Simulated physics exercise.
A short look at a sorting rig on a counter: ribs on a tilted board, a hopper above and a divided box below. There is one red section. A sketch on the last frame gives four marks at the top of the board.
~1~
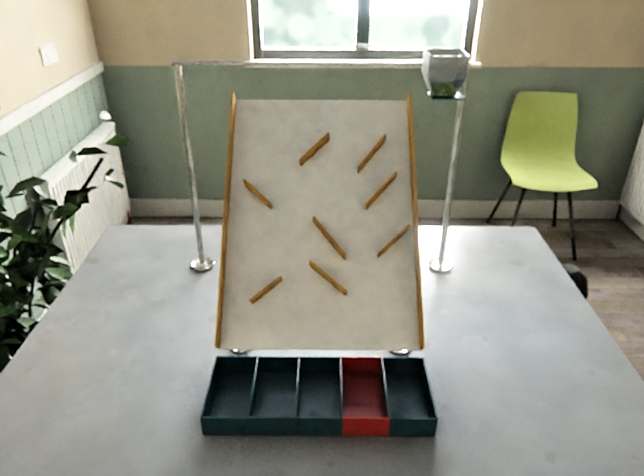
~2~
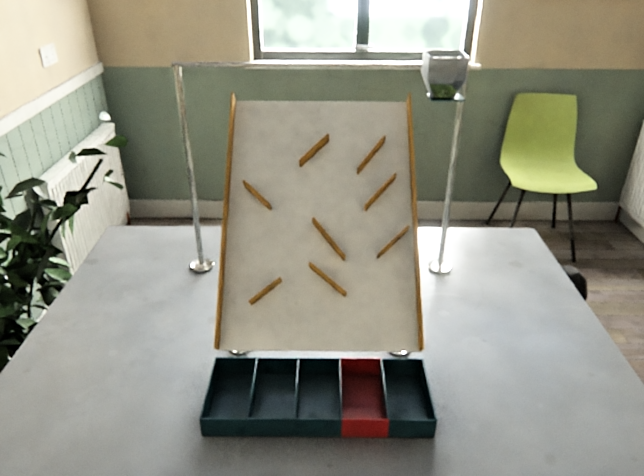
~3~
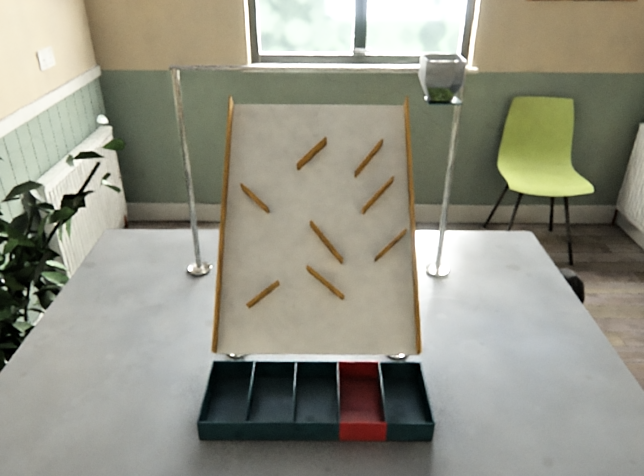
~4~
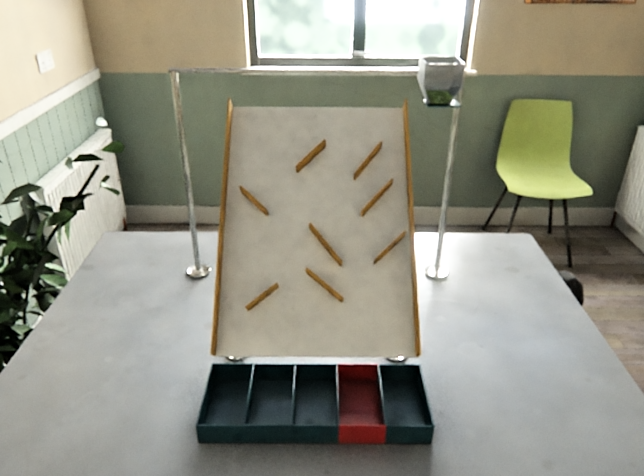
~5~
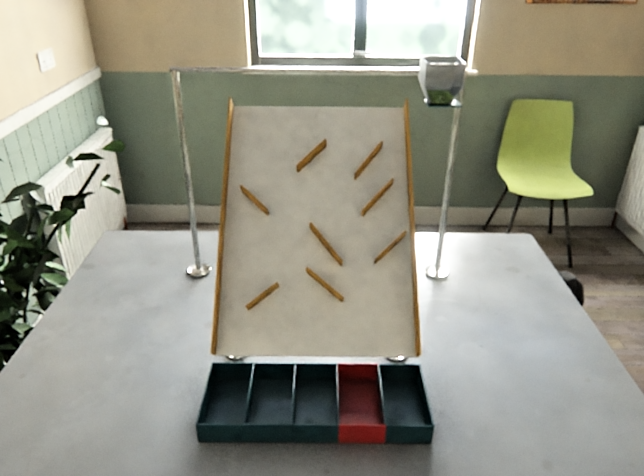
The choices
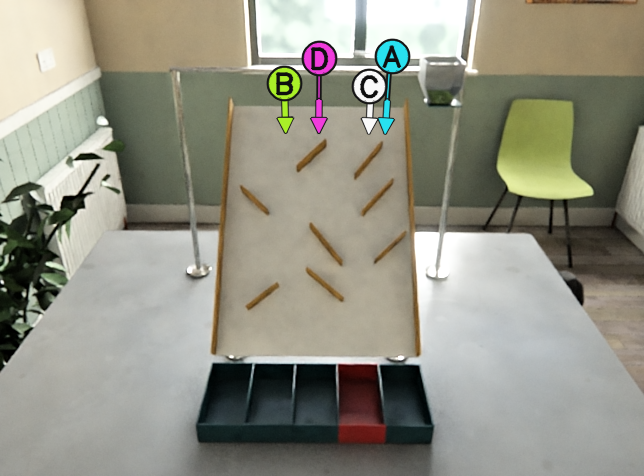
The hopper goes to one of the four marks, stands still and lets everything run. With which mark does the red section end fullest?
A is best.
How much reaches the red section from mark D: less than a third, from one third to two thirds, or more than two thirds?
Mark D gives less than a third.
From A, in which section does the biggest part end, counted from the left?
It is the fourth one.
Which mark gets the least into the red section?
B.
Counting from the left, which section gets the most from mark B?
The third.
On the marked copy, mark A meets the board at (385, 128); mark B meets the board at (285, 127); mark C meets the board at (369, 127); mark D meets the board at (318, 127).
With A, about half in the red section, about half in other sections.
With B, a stray few in the red section, most in other sections, a small part outside the box.
With C, about a third in the red section, about two thirds in other sections, a stray few outside the box.
With D, a small part in the red section, most in other sections, a small part outside the box.
